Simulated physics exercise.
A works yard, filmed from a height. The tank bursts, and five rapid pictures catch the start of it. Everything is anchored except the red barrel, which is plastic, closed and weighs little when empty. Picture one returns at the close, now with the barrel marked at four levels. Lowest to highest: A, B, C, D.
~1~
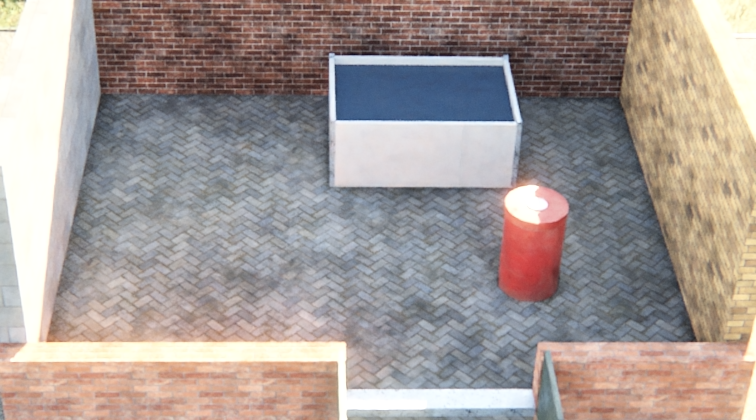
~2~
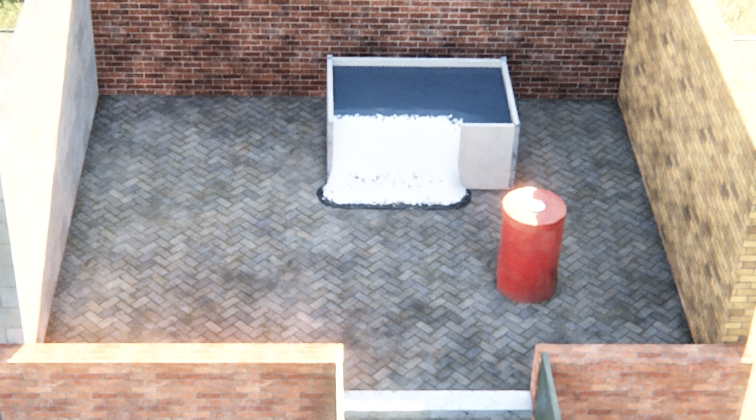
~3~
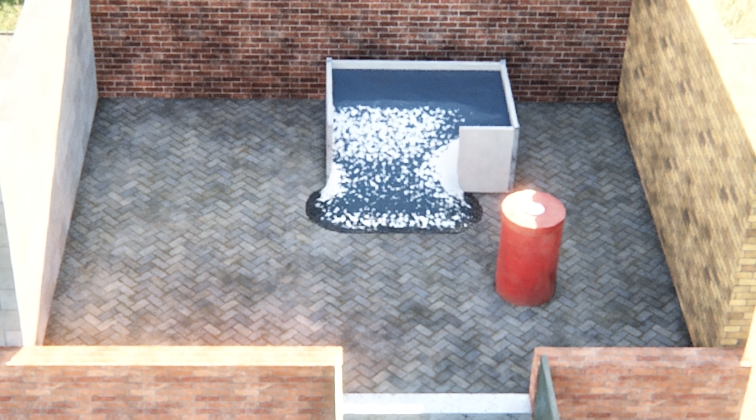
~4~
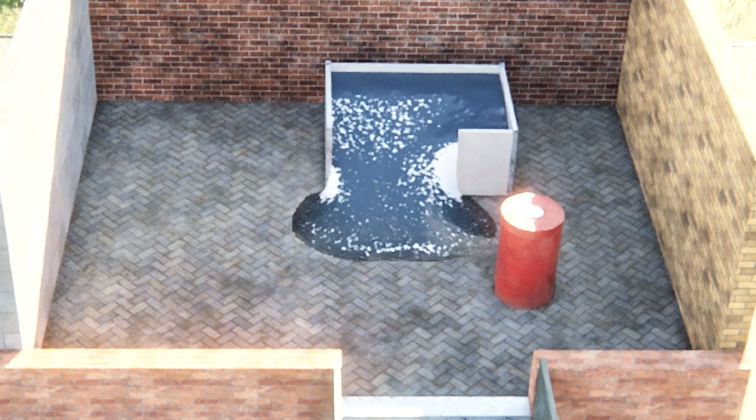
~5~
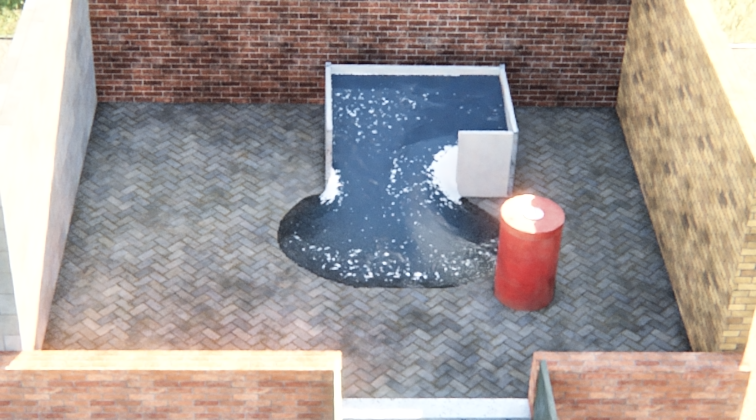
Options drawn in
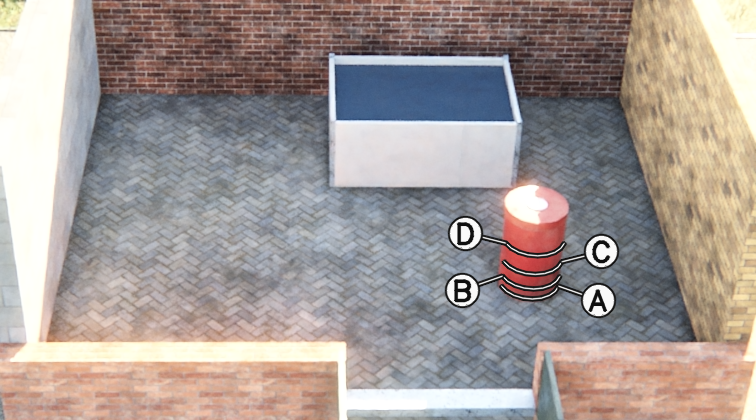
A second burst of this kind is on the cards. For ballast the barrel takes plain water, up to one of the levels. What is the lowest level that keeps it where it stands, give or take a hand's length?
Use line B.
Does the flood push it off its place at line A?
Yes, it does.
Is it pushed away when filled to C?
No.
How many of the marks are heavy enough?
Three.
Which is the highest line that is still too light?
The answer is A.
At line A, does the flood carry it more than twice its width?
No, it does not.
On the marked copy, A at (532, 299); B at (533, 288); C at (535, 274); D at (537, 255); from the bottom up A, B, C, D.
With A, it is pushed about its own width away.
With B, it does not move.
With C, it does not move.
With D, it does not move.
